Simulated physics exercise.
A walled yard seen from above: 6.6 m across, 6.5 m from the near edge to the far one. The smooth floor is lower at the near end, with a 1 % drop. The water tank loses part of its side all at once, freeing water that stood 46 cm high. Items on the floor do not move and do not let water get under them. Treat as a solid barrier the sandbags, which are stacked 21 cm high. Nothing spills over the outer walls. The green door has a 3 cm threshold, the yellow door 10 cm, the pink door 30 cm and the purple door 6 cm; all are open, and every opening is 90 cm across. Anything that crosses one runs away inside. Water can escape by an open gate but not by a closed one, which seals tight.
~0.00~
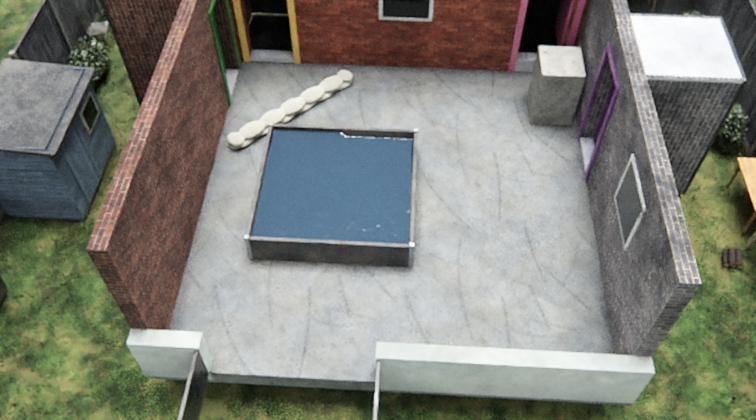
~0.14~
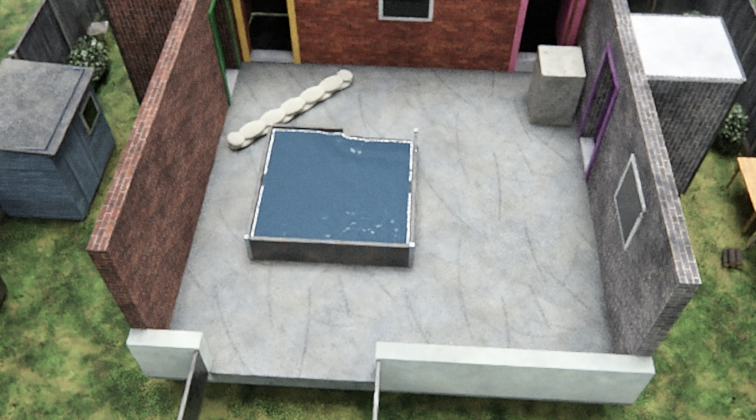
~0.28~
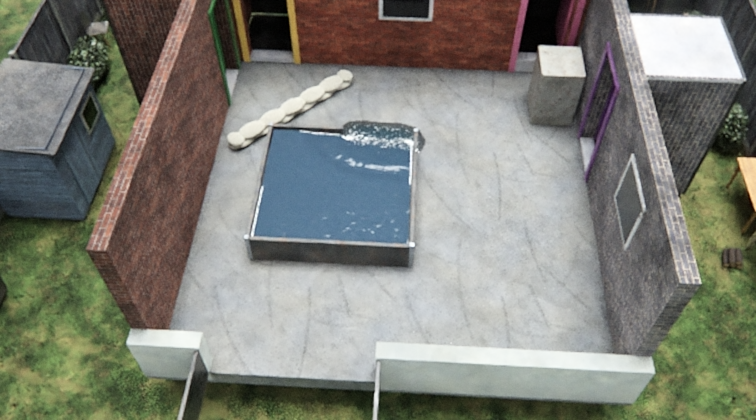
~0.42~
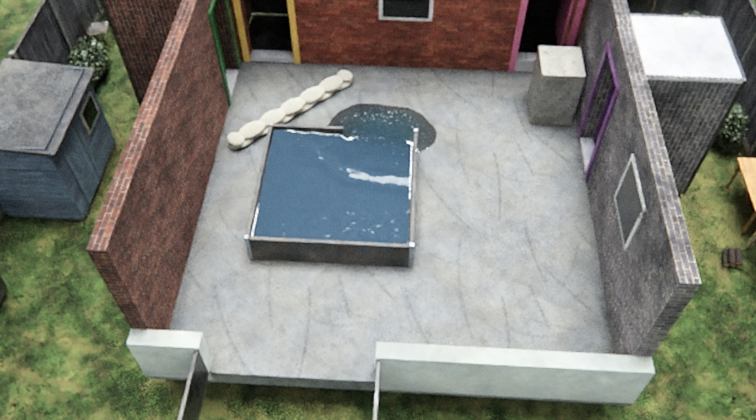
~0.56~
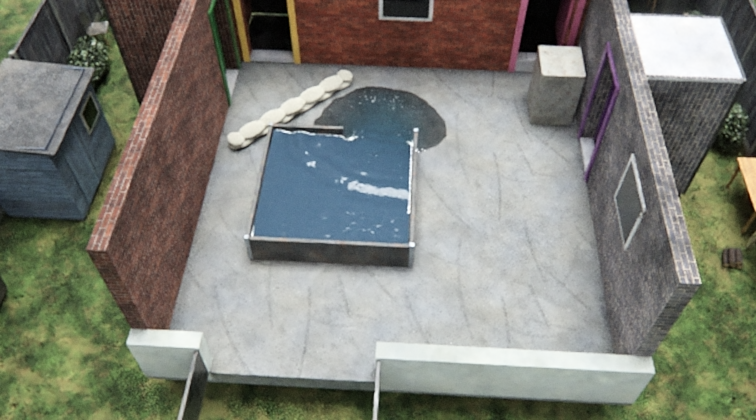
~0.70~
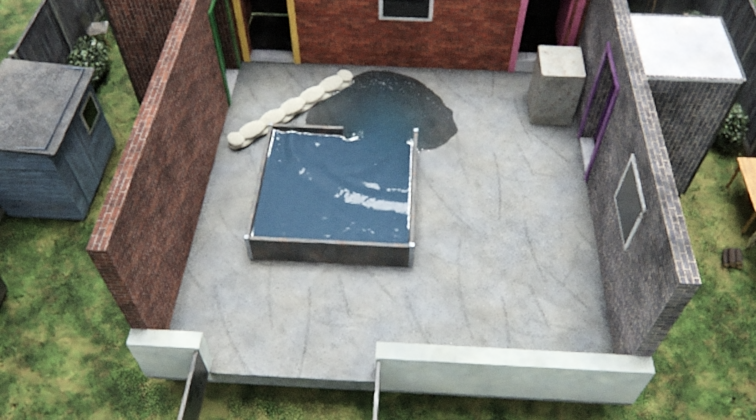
Walled yard seen from above, with water pouring through a gap in a square tank's far side and spreading across the grey floor.
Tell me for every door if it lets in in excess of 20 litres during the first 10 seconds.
The green door lets in a larger amount than the limit, the yellow door lets in a smaller amount than the limit, the pink door lets in a smaller amount than the limit, the purple door lets in a smaller amount than the limit.
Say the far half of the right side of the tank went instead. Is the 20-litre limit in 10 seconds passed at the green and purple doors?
Green: Within limit; purple: Beyond limit.
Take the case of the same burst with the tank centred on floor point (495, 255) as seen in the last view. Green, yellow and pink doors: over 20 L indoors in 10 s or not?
With respect to that limit, green ends up outside it, yellow ends up inside it, pink ends up inside it.
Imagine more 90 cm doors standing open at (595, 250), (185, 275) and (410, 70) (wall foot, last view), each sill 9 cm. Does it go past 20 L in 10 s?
Well, the first is on the low side, the second is on the low side, and the third is on the high side.
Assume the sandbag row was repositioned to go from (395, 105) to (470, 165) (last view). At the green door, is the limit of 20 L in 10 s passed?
Well, at green the limit is broken.
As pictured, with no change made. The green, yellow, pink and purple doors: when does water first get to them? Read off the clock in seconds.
So, green at 2.6 s, then yellow at 2.0 s, pink at 2.0 s, and purple at 3.2 s.
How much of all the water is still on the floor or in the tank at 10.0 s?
About 94 per cent.
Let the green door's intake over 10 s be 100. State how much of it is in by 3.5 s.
It comes to about 15 per cent.
After 1.4 s water covers 15 % of the floor and is deepest (26 cm) near (397, 146); green door not reached, yellow door not reached, pink door not reached, purple door not reached.
After 2.2 s water covers 25 % of the floor and is deepest (27 cm) near (392, 79); green door not reached, yellow door 2 cm at the sill, 0 L in, pink door 5 cm at the sill, 0 L in, purple door not reached.
After 3.5 s water covers 35 % of the floor and is deepest (32 cm) near (547, 79); green door 9 cm at the sill, 17 L in, yellow door 3 cm at the sill, 0 L in, pink door 17 cm at the sill, 0 L in, purple door 4 cm at the sill, 0 L in.
After 6.0 s water covers 65 % of the floor and is deepest (18 cm) near (456, 81); green door 7 cm at the sill, 79 L in, yellow door 3 cm at the sill, 0 L in, pink door 15 cm at the sill, 0 L in, purple door 2 cm at the sill, 0 L in.
After 10.0 s water covers 90 % of the floor and is deepest (12 cm) near (572, 377); green door 7 cm at the sill, 123 L in, yellow door 5 cm at the sill, 0 L in, pink door 9 cm at the sill, 0 L in, purple door 5 cm at the sill, 1 L in.
